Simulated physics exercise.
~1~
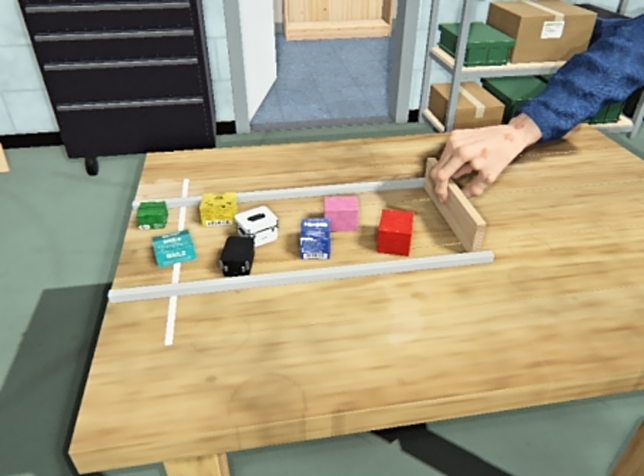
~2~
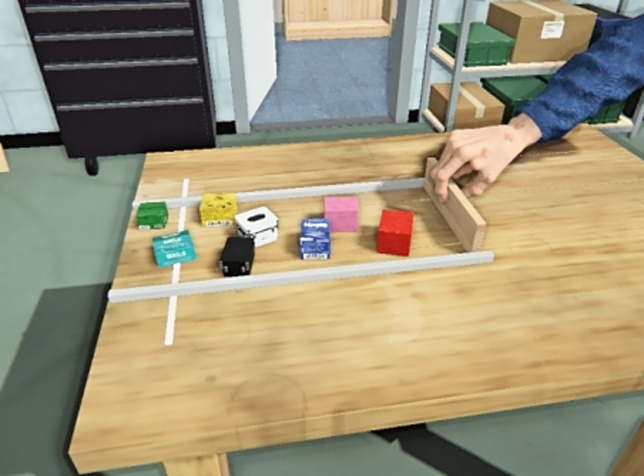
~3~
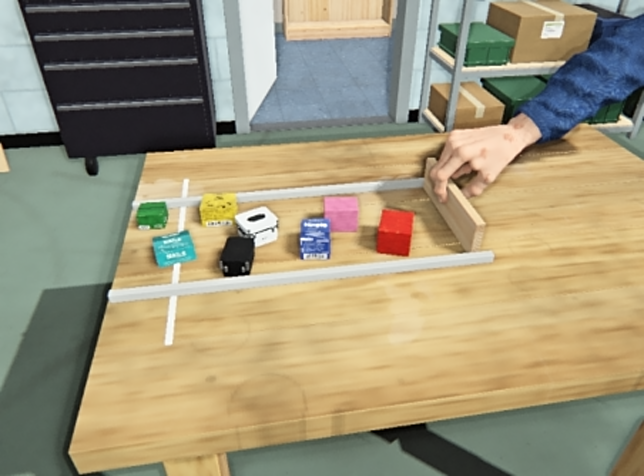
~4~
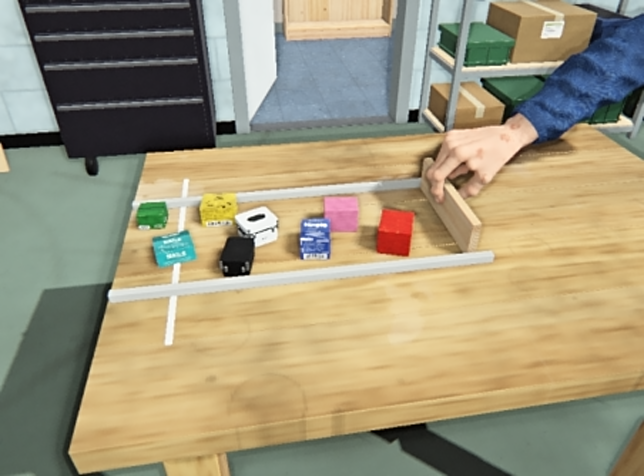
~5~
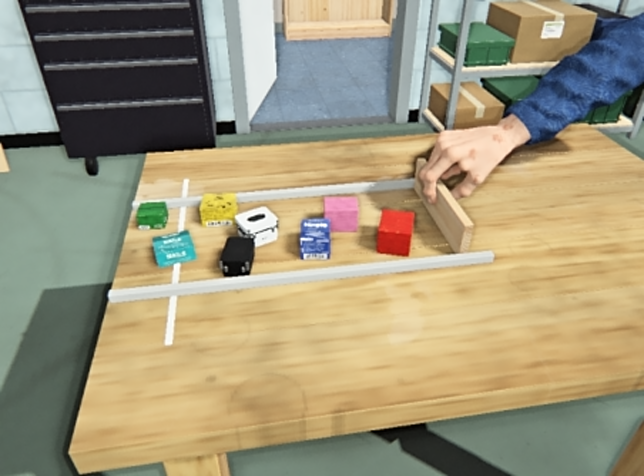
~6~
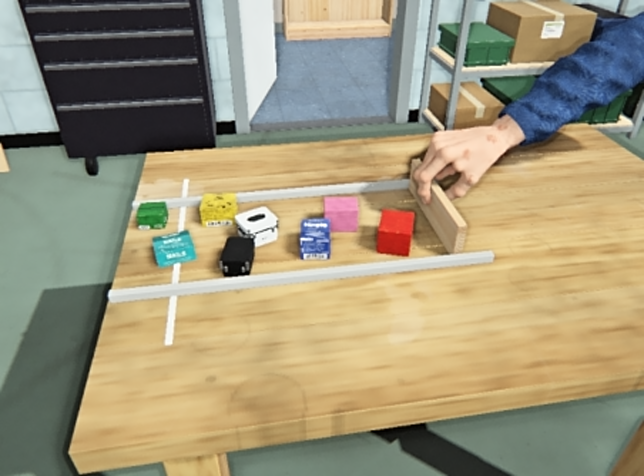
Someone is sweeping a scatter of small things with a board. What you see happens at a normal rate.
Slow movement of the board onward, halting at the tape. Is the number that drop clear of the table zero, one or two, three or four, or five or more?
It is one or two.
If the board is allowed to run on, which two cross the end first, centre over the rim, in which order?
Sequence: Turquoise box; black case.
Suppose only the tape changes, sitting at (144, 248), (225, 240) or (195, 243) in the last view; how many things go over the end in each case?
It would be 5, 0 and 2.
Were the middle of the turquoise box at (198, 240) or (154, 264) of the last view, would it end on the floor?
In order: Slips off; slips off.
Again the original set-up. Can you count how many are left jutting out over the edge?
That comes to 3 of them.
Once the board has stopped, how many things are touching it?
Result: 3 in all.
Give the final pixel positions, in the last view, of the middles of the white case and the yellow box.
Final spots - white case (124, 240), yellow box (163, 215).
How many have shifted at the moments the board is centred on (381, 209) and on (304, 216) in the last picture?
By then 1, and later 5.
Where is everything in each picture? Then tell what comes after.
In the first picture, green box (153, 215); turquoise box (174, 248); yellow box (220, 210); board (451, 203); tape (179, 244).
In the second picture, turquoise box (174, 248); pink block (341, 215).
In the third picture, yellow box (220, 210); white case (257, 227).
In the fourth picture, green box (153, 216); board (447, 204).
In the fifth picture, turquoise box (174, 248); blue box (316, 239).
In the sixth picture, green box (153, 216); turquoise box (174, 248); yellow box (220, 210); board (434, 205); tape (179, 244).
Soon after, none off yet; green box at rest near (153, 216); turquoise box at rest near (174, 248); yellow box at rest near (220, 210).
By the end, the number that fall off is one or two; fallen, black case and turquoise box.
